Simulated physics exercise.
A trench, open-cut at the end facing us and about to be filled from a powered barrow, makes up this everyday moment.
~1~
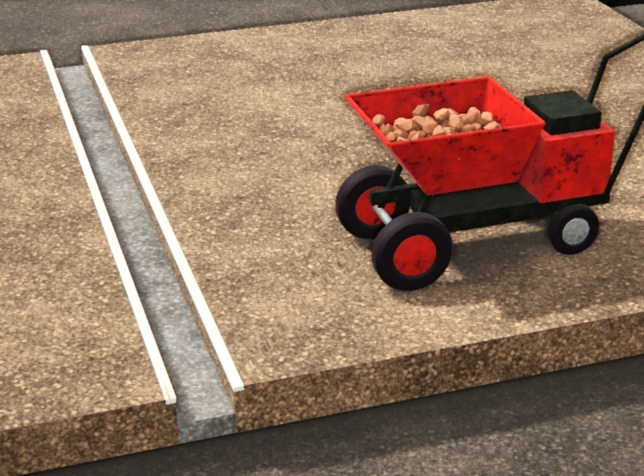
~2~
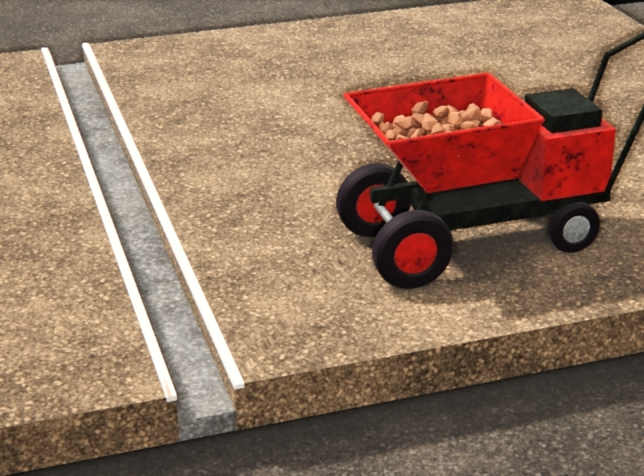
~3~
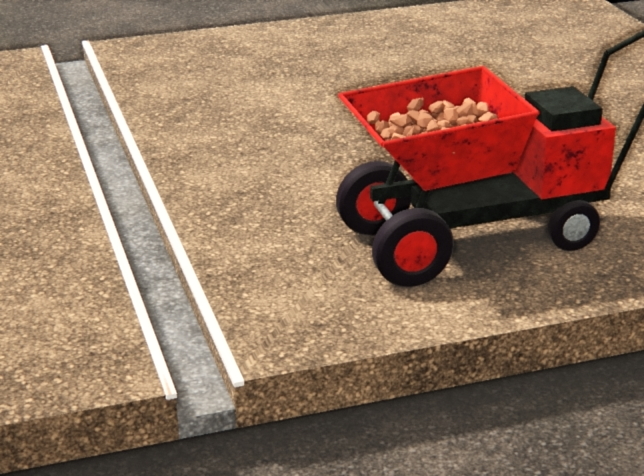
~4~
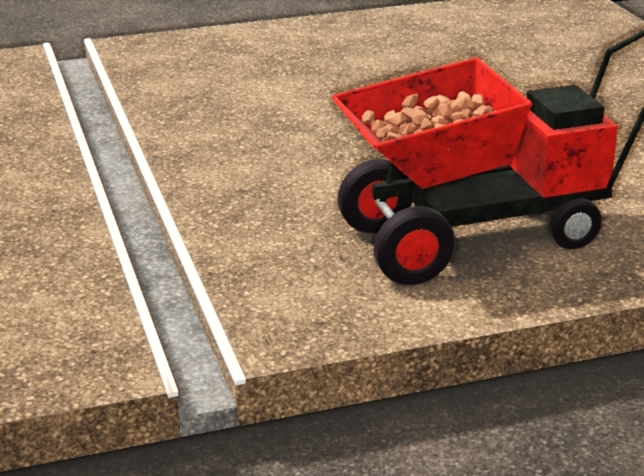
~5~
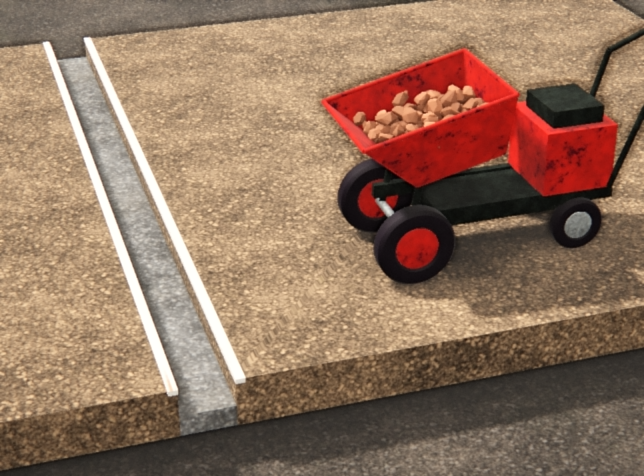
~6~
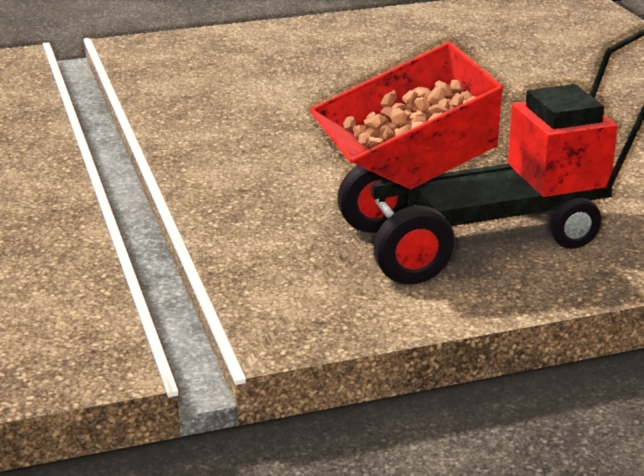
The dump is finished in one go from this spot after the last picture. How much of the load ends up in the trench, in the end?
The trench receives a minority of the load.
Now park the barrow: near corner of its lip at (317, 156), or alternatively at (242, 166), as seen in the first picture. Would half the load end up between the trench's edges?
Case one - a majority; case two - a minority.
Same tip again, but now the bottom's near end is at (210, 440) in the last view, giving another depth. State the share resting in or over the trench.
About 20 percent.
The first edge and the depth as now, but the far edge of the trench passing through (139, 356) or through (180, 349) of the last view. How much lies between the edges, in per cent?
Well, it'd be something like 20 per cent the first time and 20 per cent the second.
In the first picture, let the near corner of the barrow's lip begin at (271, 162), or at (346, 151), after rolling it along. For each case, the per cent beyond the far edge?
First spot: 50 %, second spot: 0 %.
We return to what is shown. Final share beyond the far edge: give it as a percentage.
Result: Some 0 % of the load.
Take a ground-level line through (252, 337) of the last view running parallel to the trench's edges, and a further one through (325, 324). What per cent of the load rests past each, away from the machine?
I'd say some 30 in a hundred, and after that 100 in a hundred.
Soon, skip tipped steeply; all in the skip.
A while on, skip tipped steeply; most in the skip; a small part short of the trench; a small part falling.
Towards the end, skip tipped right over; about a quarter in the skip; about two thirds short of the trench; a small part in or heaped over the trench.
Finally, skip tipped right over; most short of the trench; about a quarter in or heaped over the trench; none beyond it.
